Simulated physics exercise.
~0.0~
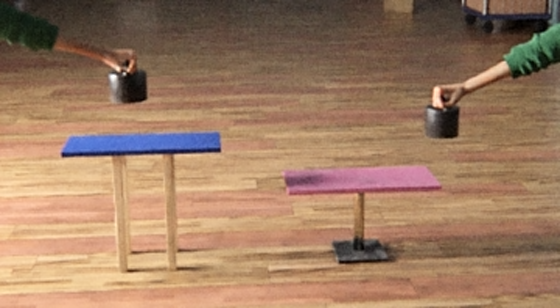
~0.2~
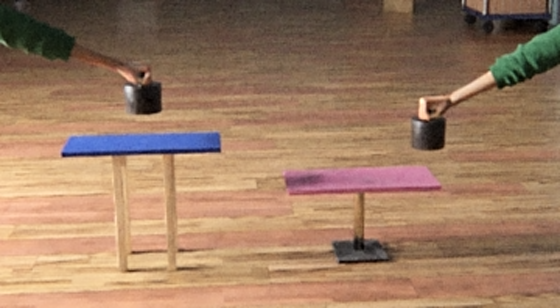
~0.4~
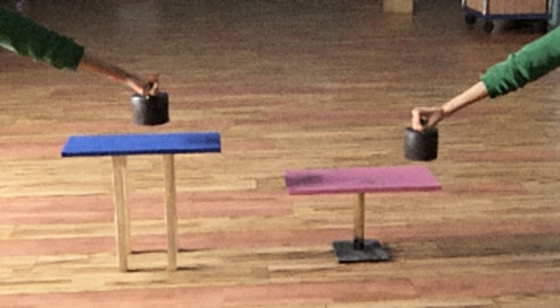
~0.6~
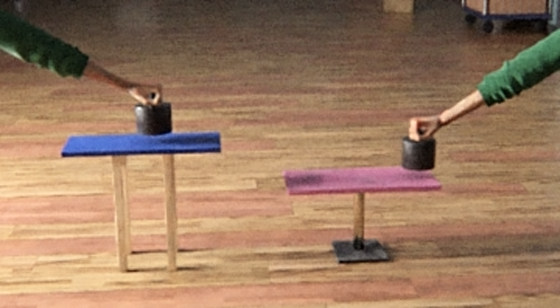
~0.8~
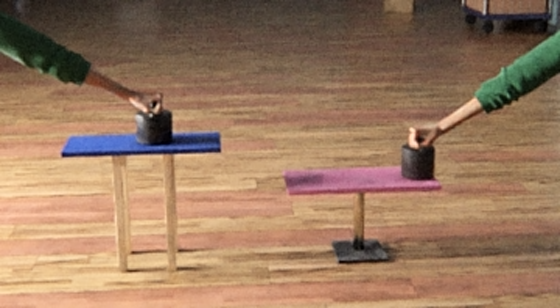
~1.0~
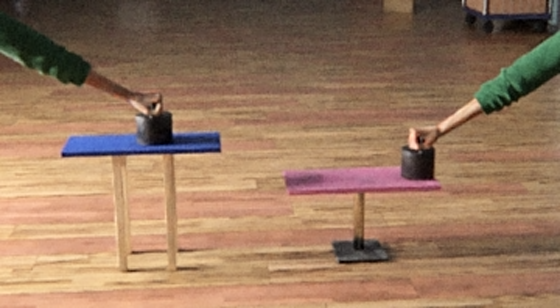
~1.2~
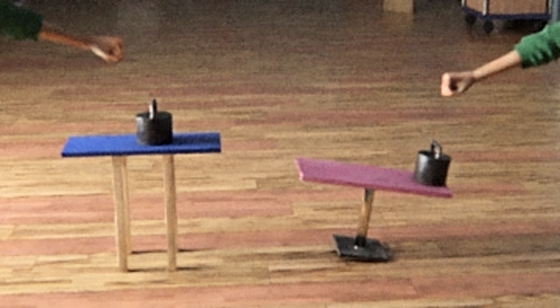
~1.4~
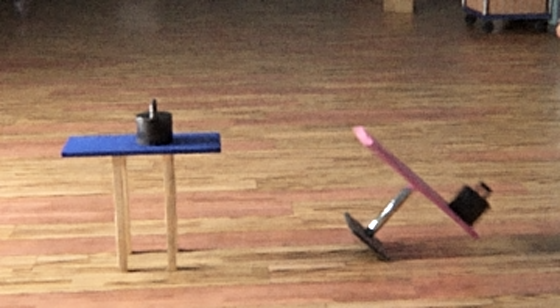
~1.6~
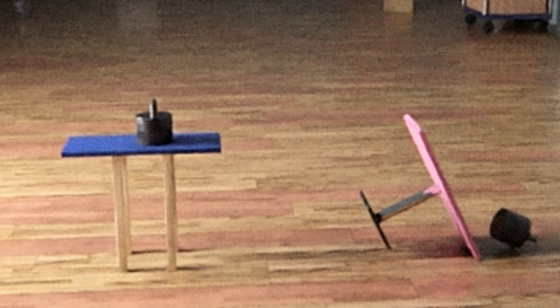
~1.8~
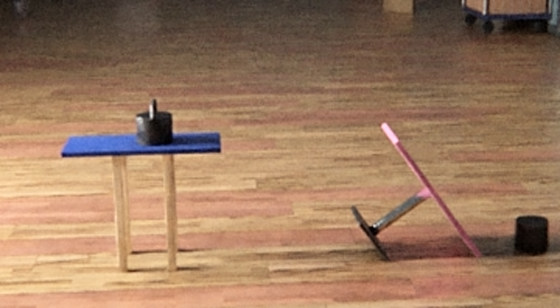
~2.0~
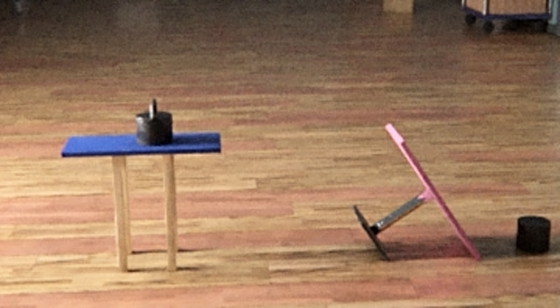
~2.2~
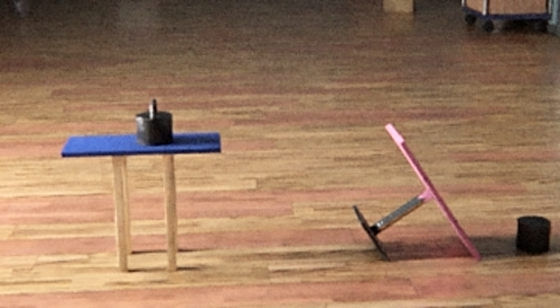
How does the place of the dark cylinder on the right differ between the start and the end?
At the start it is held by a hand in the air above the right part of the pink stand. At the end it sits on the floor, to the right of the tipped pink stand.
